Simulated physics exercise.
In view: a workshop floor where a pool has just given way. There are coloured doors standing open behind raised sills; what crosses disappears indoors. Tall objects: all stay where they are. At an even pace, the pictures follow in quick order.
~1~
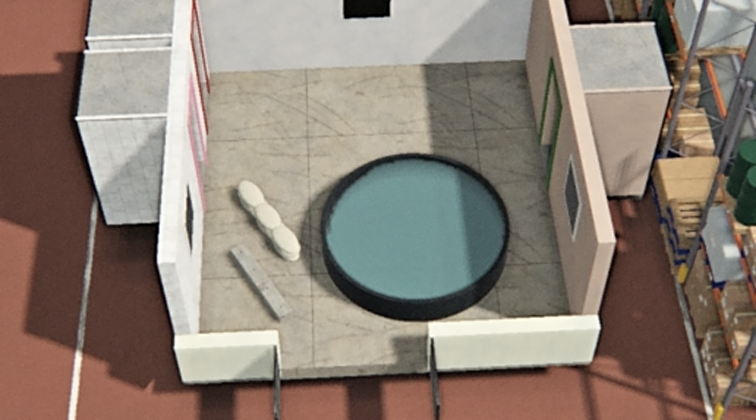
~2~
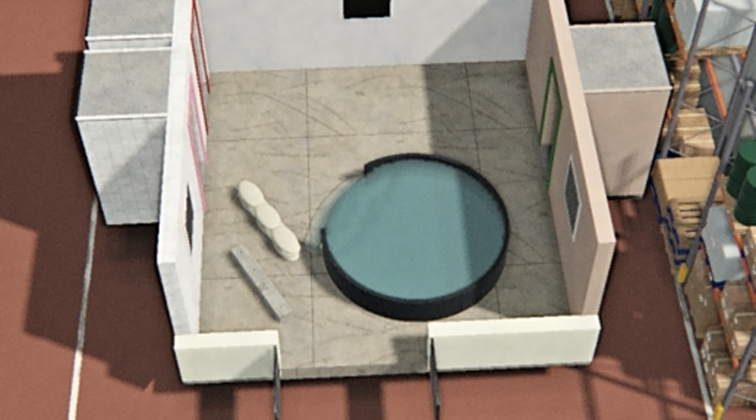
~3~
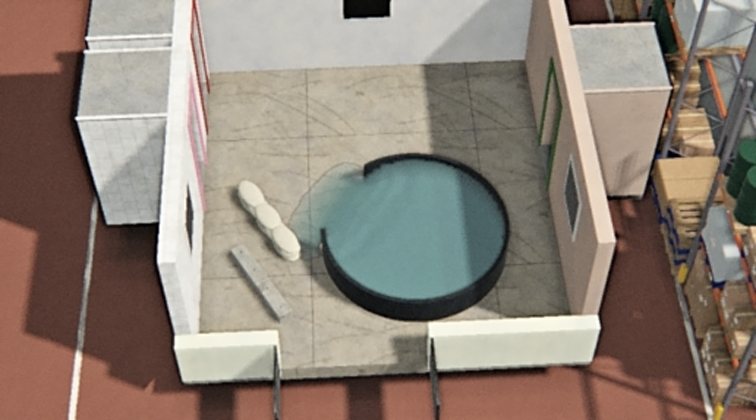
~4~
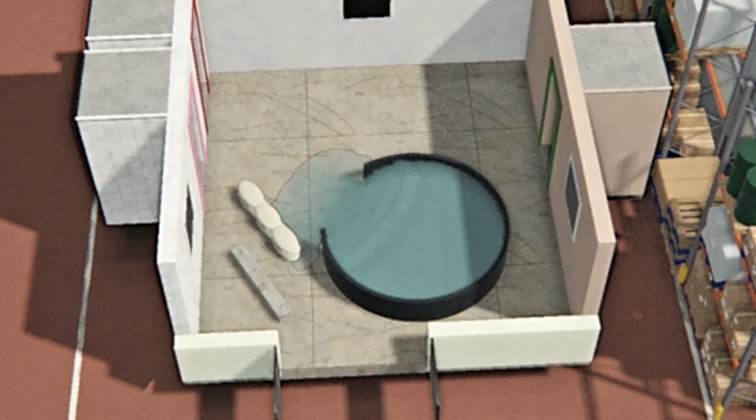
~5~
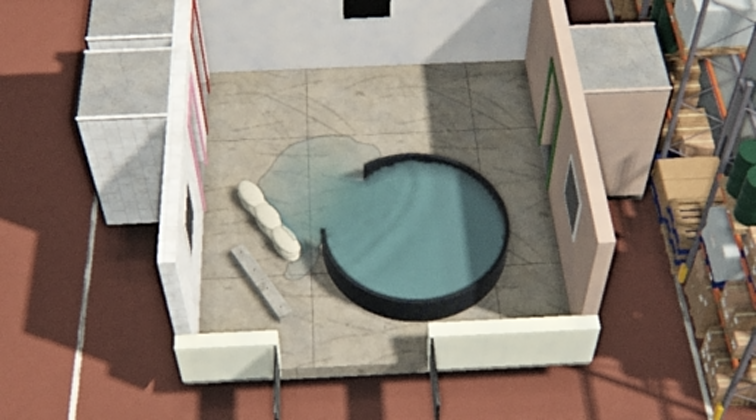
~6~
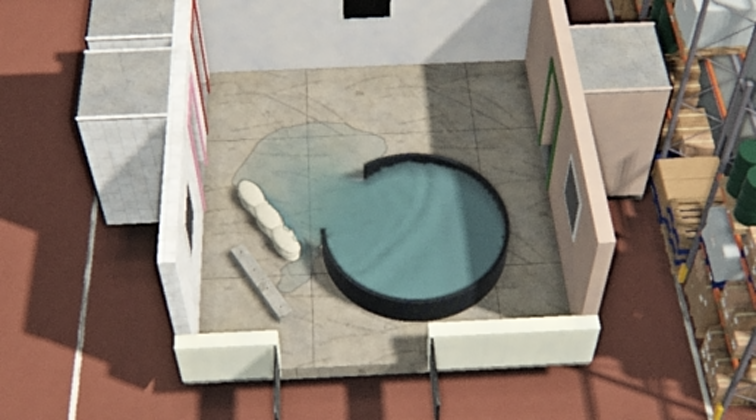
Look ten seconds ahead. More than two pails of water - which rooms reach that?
My prediction: The red door ends up at or below the line; the green door ends up above the line; the pink door ends up at or below the line.
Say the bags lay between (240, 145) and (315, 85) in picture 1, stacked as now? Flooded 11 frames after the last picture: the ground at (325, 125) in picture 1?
Outcome for that place: Drenched.
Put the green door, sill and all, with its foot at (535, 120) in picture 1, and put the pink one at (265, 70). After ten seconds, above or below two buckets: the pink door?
I'd say the pink one tops the mark in the end.
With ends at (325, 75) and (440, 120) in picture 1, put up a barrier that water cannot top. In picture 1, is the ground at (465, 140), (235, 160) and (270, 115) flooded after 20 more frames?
Taking them in order, I'd say parched, soaked and soaked.
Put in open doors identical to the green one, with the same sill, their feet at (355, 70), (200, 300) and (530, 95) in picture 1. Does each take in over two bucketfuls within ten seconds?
Doors one to three: Beats it / does not reach it / beats it.
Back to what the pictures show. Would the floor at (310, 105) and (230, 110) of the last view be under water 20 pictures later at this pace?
Submerged, then submerged.
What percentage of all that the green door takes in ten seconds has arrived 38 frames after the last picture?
Roughly 10 percent.
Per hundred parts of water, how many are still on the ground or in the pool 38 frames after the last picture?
Around 98 parts in a hundred.
A moment on, water covers 25 % of the floor; the red door wet at the sill, nothing in, the green door not reached, the pink door wet at the sill, nothing in.
Next, water covers 30 % of the floor; the red door wet at the sill, nothing in, the green door not reached, the pink door wet at the sill, nothing in.
Then, water covers 45 % of the floor; the red door wet at the sill, nothing in, the green door not reached, the pink door wet at the sill, nothing in.
Later, water covers 80 % of the floor; the red door under two buckets in, the green door under two buckets in, the pink door under two buckets in.
In the end, water covers 95 % of the floor; the red door under two buckets in, the green door over two buckets in, the pink door under two buckets in.
